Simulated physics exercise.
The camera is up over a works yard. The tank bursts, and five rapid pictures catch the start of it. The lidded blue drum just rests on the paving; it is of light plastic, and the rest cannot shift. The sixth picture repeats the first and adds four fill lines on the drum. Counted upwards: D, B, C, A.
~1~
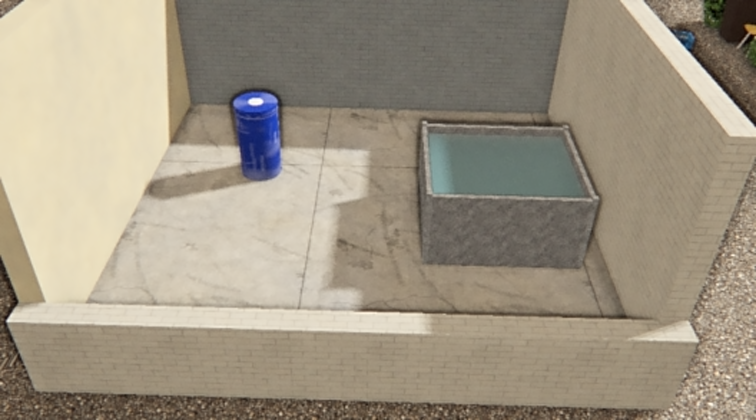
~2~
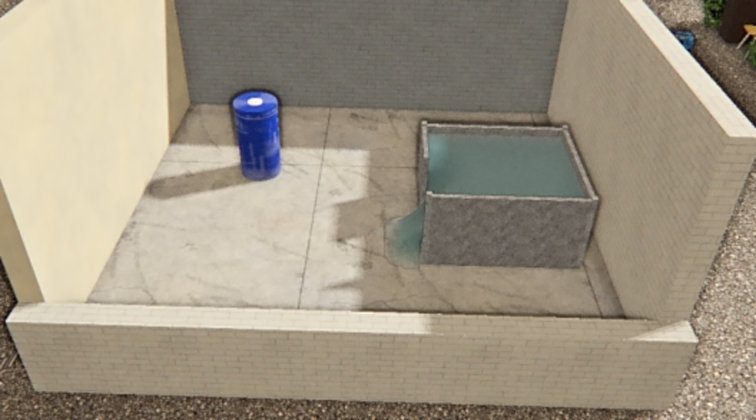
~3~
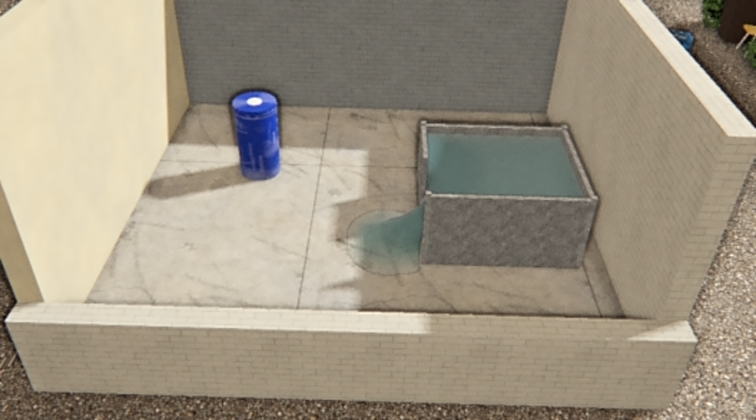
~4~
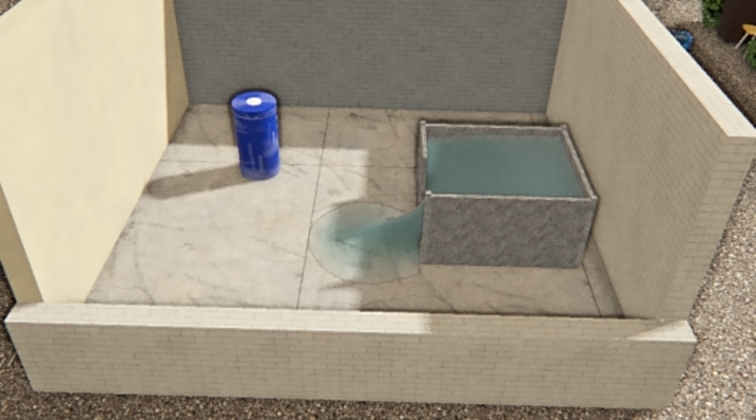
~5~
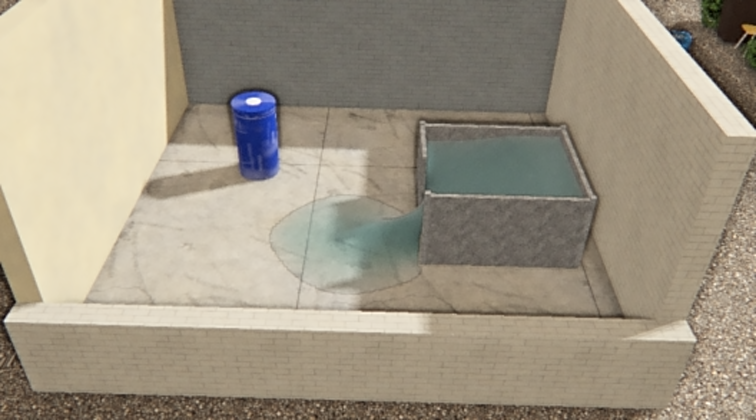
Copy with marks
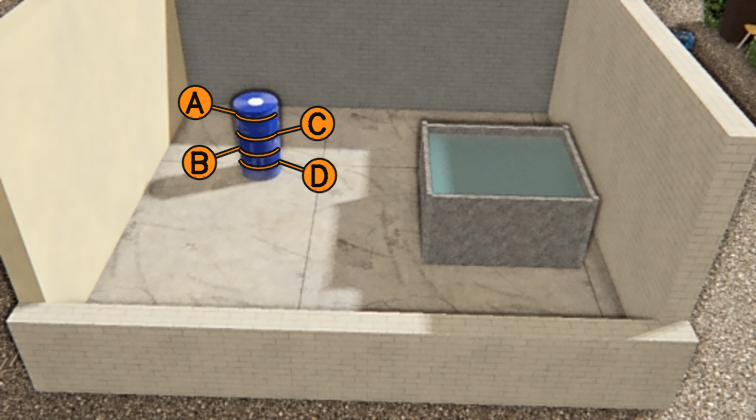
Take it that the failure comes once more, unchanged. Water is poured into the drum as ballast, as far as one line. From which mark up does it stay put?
Go for D.
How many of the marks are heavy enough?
All of the four.
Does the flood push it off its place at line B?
No, not at all.
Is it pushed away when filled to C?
No, that is safe.
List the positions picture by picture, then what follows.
Lid of the blue drum at (256, 102); tank full, its middle at (502, 165), in the first picture.
In the second picture, 1 % of the ground under water, its edge towards the drum at (393, 226).
In the third picture, 3 % of the ground under water, its edge towards the drum at (370, 215).
In the fourth picture, 6 % of the ground under water, its edge towards the drum at (342, 209).
Lid of the blue drum at (253, 102); 9 % of the ground under water, its edge towards the drum at (321, 201), in the fifth picture.
In orange, A at (253, 120); B at (256, 155); C at (254, 139); D at (257, 168); from the bottom up D, B, C, A.
Choosing A, it does not move.
Choosing B, it does not move.
Choosing C, it does not move.
Choosing D, it does not move.
